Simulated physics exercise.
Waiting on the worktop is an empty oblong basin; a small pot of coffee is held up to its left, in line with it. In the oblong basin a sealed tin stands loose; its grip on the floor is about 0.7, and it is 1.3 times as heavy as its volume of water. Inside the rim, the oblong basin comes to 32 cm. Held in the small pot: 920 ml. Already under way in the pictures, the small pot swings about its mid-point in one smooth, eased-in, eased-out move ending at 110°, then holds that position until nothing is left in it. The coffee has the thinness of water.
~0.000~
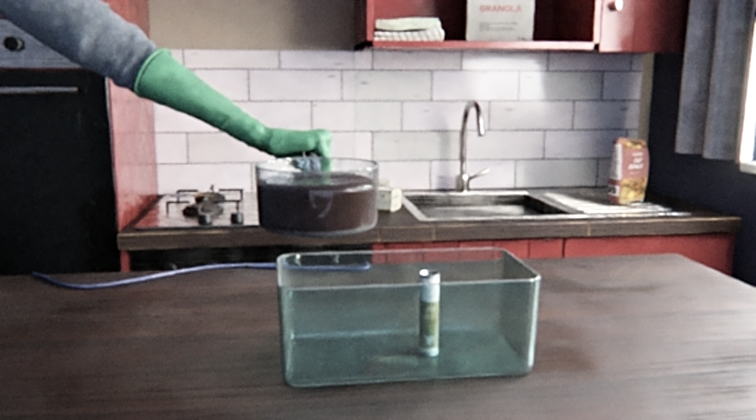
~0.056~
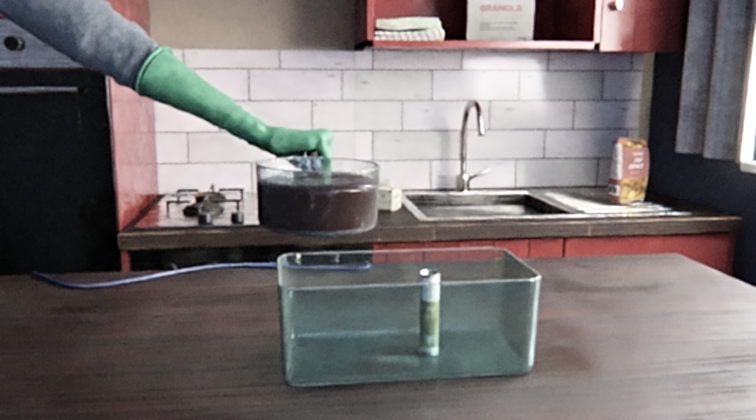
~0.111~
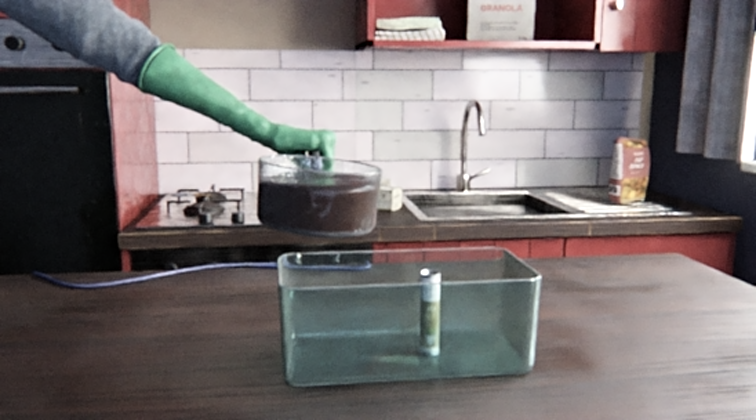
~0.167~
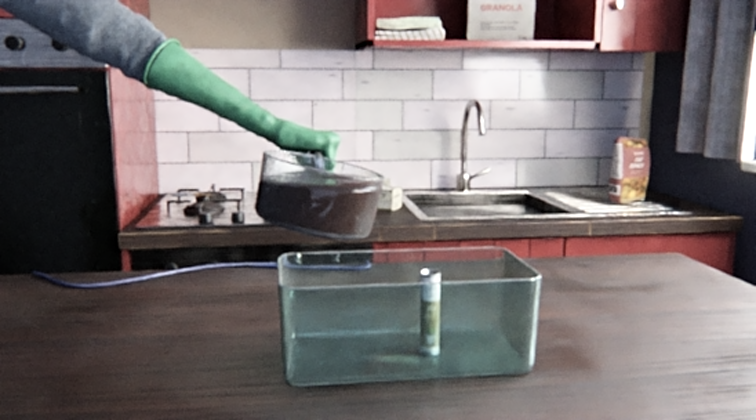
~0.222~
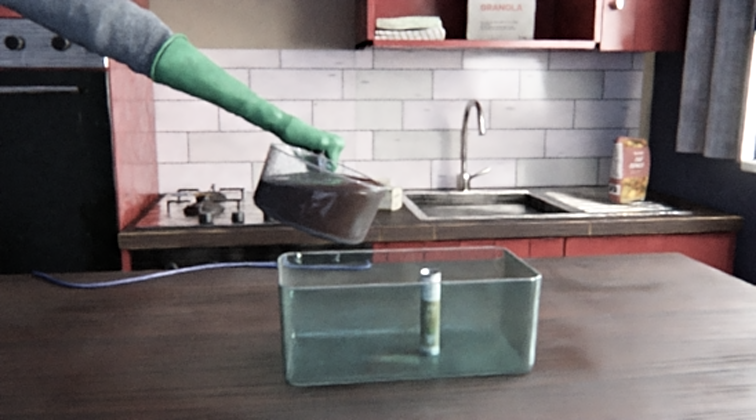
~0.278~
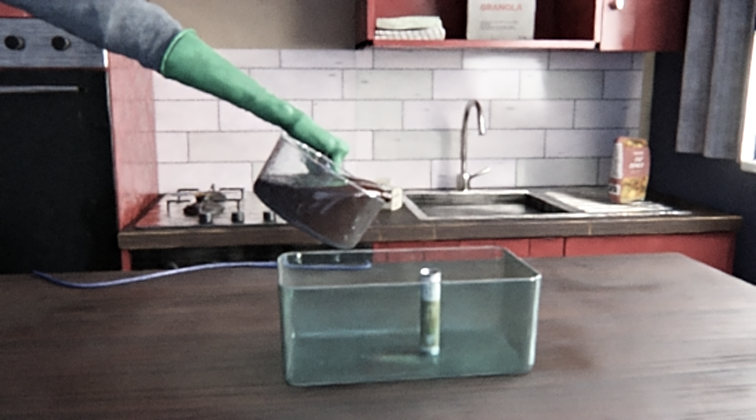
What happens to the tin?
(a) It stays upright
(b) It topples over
The answer is b.
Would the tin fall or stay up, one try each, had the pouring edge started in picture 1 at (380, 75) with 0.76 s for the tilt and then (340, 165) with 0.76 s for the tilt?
Try 1: Still standing; try 2: Still standing.
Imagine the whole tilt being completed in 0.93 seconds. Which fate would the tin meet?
Result: Tin tipped over.
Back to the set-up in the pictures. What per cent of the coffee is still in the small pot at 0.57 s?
Some 26 % of it is still there.
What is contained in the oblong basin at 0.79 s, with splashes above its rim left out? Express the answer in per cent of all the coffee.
Looks like about 94 % of the whole amount.
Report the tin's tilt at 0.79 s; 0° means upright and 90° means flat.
Measured tilt, approx.: 20 degrees.
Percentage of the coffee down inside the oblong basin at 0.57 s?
48 %, more or less.
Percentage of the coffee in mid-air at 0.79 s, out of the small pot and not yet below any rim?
Around 2 percent of the liquid.
After 0.57 s the tilt is 94° and 27 per cent is still to pour; the tin stands where it began.
After 0.79 s the tilt is 110° and 4 per cent is still to pour; the tin leans 18°.
After 1.01 s the tilt is 110° and 0 per cent is still to pour; the tin lies on its side.
After 1.26 s the tilt is 110° and 0 per cent is still to pour; the tin lies on its side.
In the end the tin lies on its side.
